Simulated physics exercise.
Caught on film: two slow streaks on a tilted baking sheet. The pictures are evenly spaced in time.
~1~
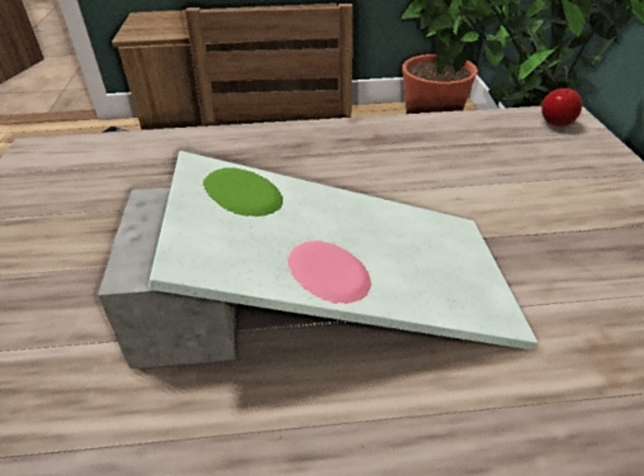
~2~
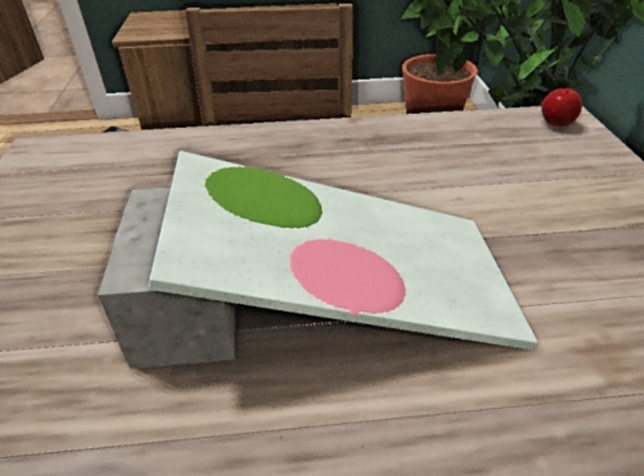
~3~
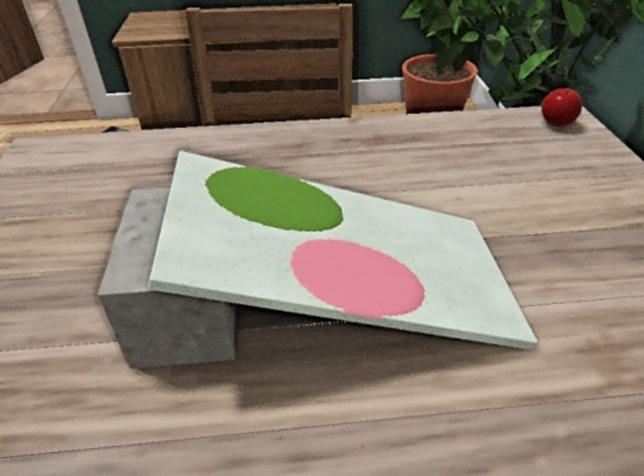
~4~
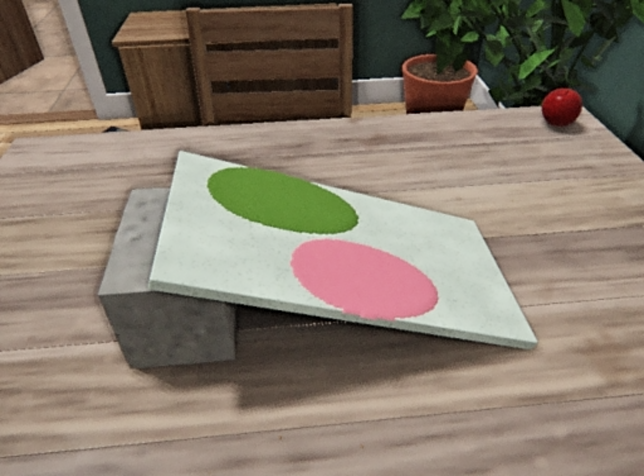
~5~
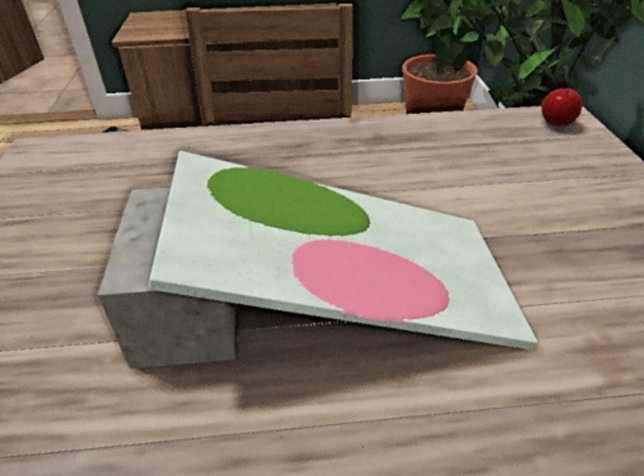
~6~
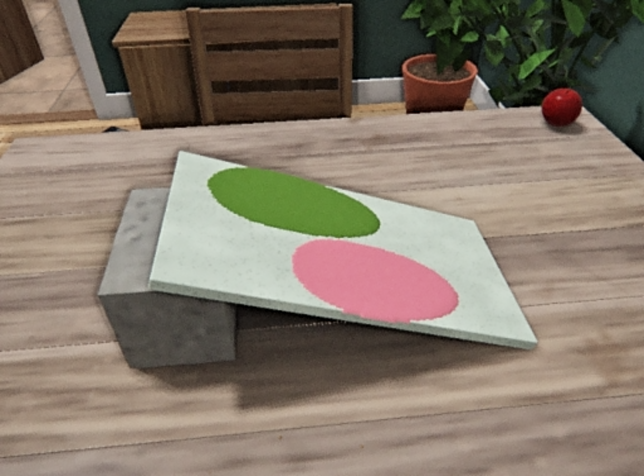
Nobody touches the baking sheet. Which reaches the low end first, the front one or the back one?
The nearer one gets there first.
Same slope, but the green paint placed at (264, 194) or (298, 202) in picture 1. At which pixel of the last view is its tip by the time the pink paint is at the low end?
First near (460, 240), then near (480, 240).
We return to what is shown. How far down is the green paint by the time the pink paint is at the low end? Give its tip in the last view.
At about (442, 234).
Shortly, the pink paint is close to the edge; the green paint is three quarters of the way down.
At the finish, the pink paint is at the low edge; the green paint is three quarters of the way down.
